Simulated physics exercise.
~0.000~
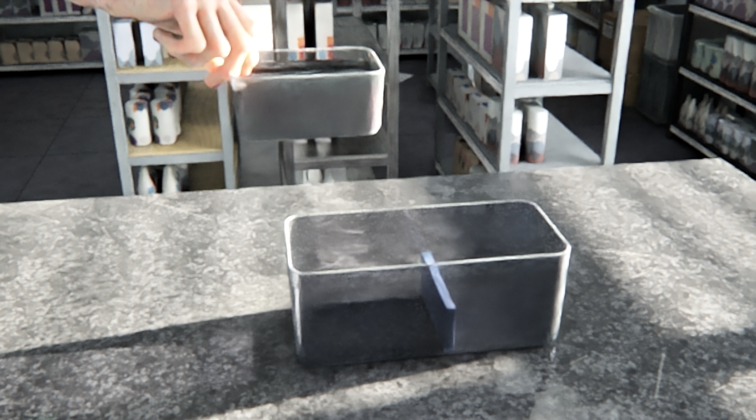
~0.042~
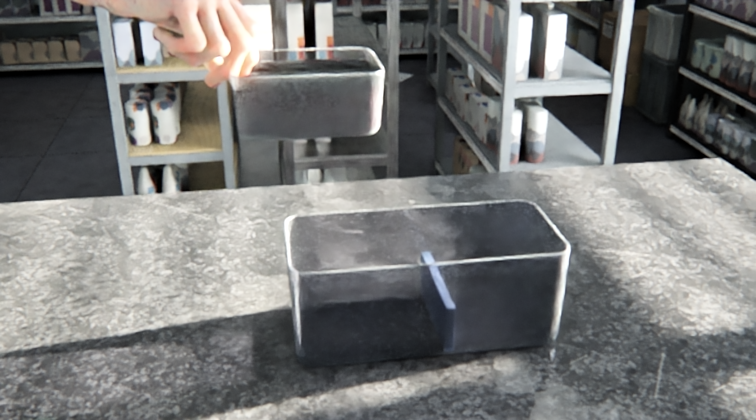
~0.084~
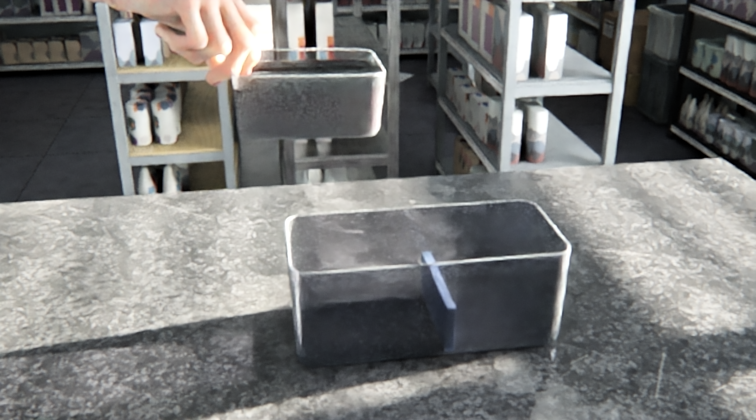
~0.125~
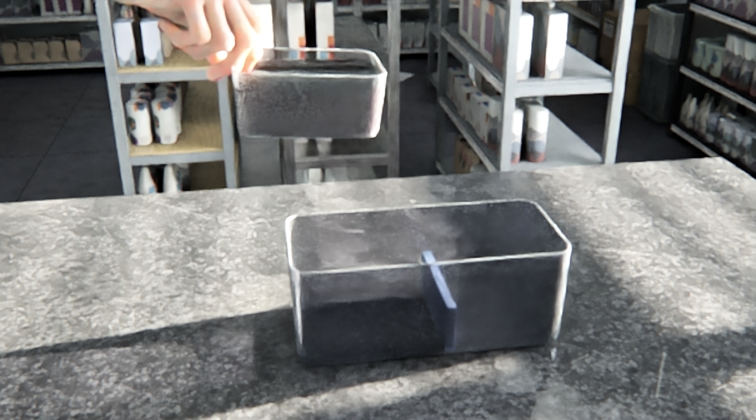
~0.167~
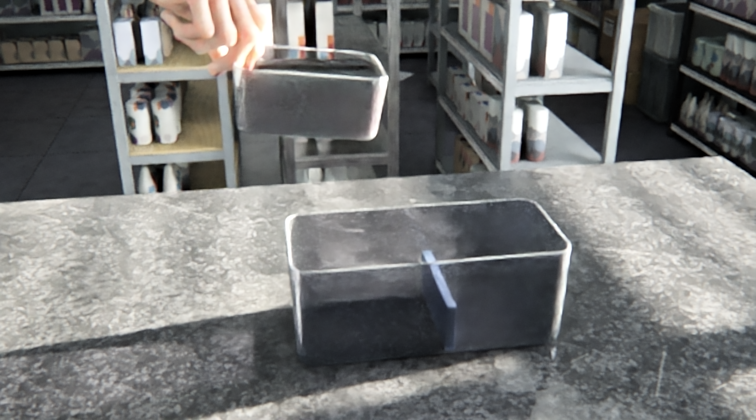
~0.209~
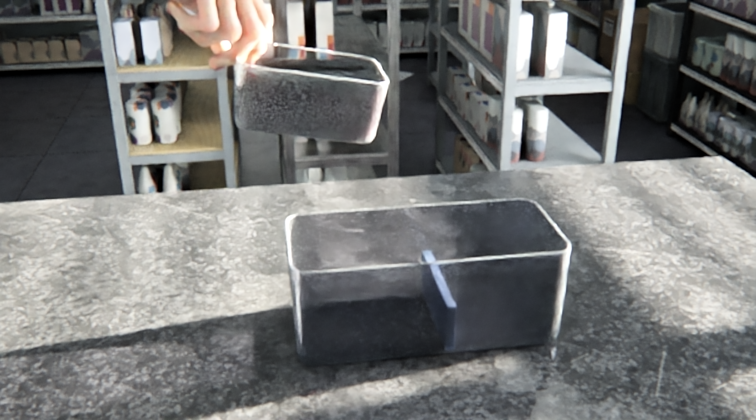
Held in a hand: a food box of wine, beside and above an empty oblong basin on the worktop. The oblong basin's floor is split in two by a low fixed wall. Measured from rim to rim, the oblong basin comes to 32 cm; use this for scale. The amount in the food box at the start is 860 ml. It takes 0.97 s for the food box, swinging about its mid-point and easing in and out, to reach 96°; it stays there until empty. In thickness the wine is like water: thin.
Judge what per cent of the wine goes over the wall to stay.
57 percent, roughly.
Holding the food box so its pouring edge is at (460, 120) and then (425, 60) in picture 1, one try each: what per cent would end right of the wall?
I'd say 90 percent on the first go, 75 percent on the next.
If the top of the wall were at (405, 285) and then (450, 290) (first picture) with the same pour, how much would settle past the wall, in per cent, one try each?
In order, 70 and 45 per cent.
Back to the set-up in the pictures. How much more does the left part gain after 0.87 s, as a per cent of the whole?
16 %.
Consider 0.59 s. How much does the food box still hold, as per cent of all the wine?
About 46 percent.
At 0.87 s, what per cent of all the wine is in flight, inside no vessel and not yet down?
Airborne fraction: Approx. 8 %.
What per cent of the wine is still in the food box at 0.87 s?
About 10 percent.
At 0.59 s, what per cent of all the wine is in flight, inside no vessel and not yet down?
Close to 44 per cent, I'd say.
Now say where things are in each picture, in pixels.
Tilt 0°; pouring edge (377, 61); surface from (234, 75) to (374, 67); the oblong basin's rim runs from (287, 245) to (551, 226); the wall's top is at (437, 279), in the first picture.
Tilt 0°; pouring edge (377, 61); surface from (234, 74) to (374, 68), in the second picture.
Tilt 2°; pouring edge (378, 63); surface from (236, 73) to (375, 69), in the third picture.
Tilt 4°; pouring edge (379, 65); surface from (237, 72) to (376, 69), in the fourth picture.
Tilt 7°; pouring edge (380, 68); surface from (237, 71) to (377, 69), in the fifth picture.
Tilt 11°; pouring edge (381, 73); surface from (238, 70) to (379, 70), in the sixth picture.
Then, 0.59 s in, the tilt is 64° and 45 per cent is still to pour, 3 is left of the wall and 8 right of it.
Then, 0.87 s in, the tilt is 93° and 9 per cent is still to pour, 19 is left of the wall and 57 right of it.
Then, 1.15 s in, the tilt is 96° and 1 per cent is still to pour, 33 is left of the wall and 57 right of it.
Then, 1.47 s in, the tilt is 96° and 0 per cent is still to pour, 36 is left of the wall and 57 right of it.
Finally, 36 per cent lies left of the wall, 57 right of it and 7 outside.
